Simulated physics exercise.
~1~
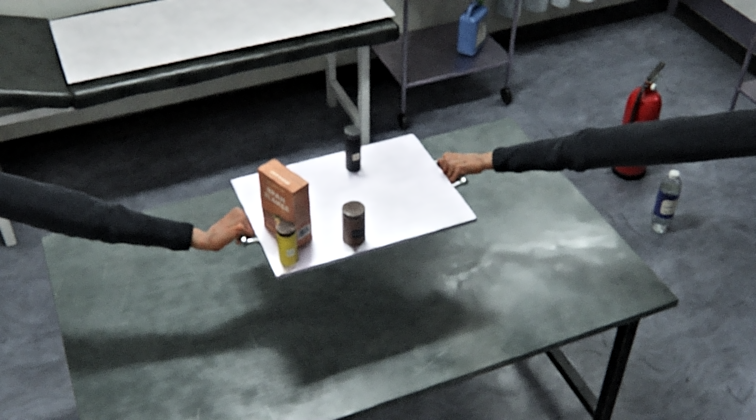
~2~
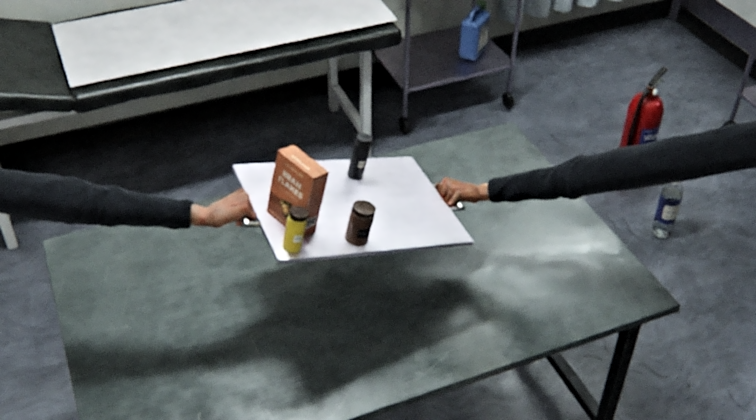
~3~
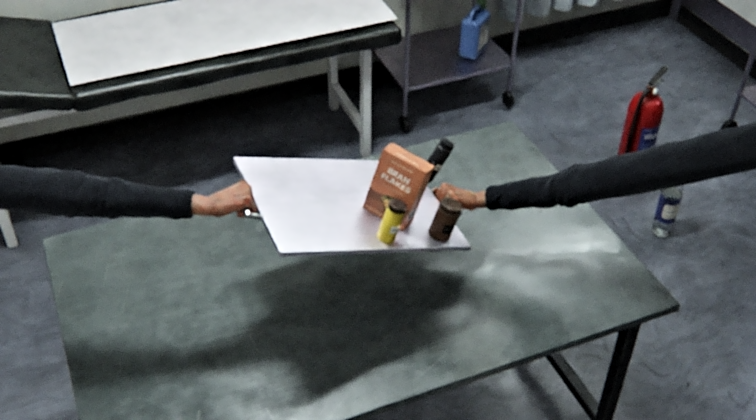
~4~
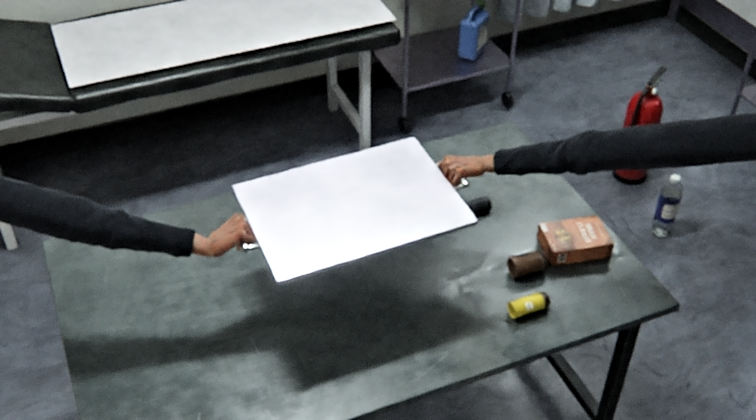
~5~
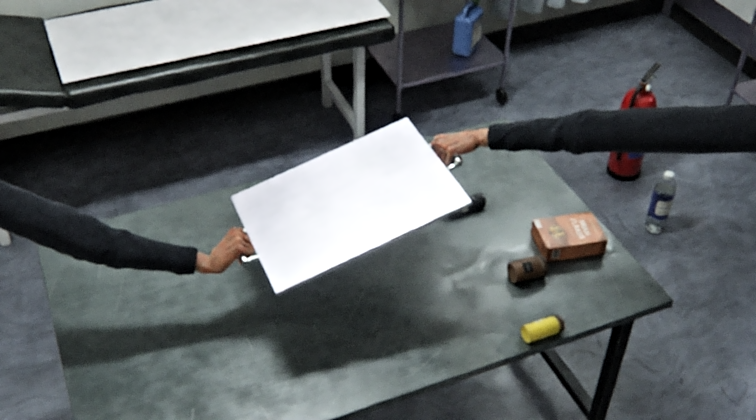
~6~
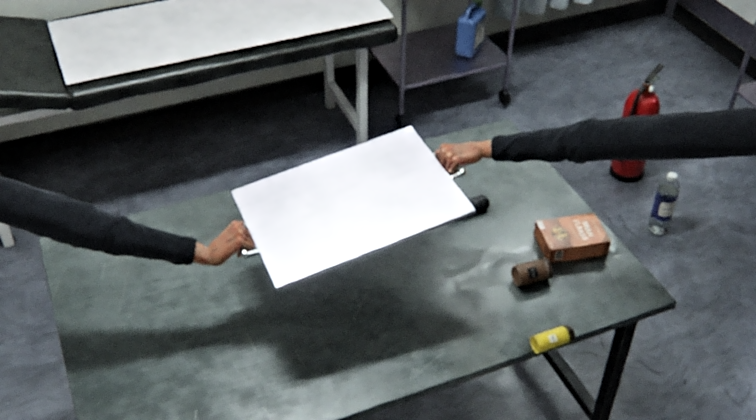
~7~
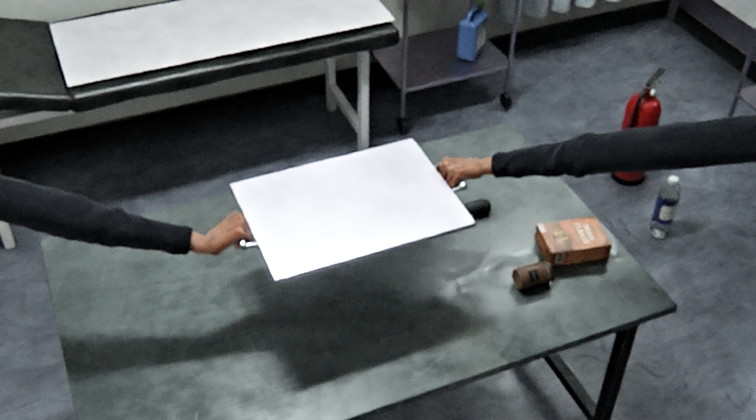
In a room with a padded bench and a red fire extinguisher, two hands hold a flat white tray above a dark green table, with an orange packet, a yellow shaker, a brown jar and a black shaker standing on it. The tray tips down to the right, and all four items lean and shift toward that edge. They drop off and end up on their sides on the table. The hands then tilt the empty tray the other way, while the yellow shaker rolls to the table's near edge and goes out of sight. Finally the tray comes back toward level, with the other three still lying on the table.
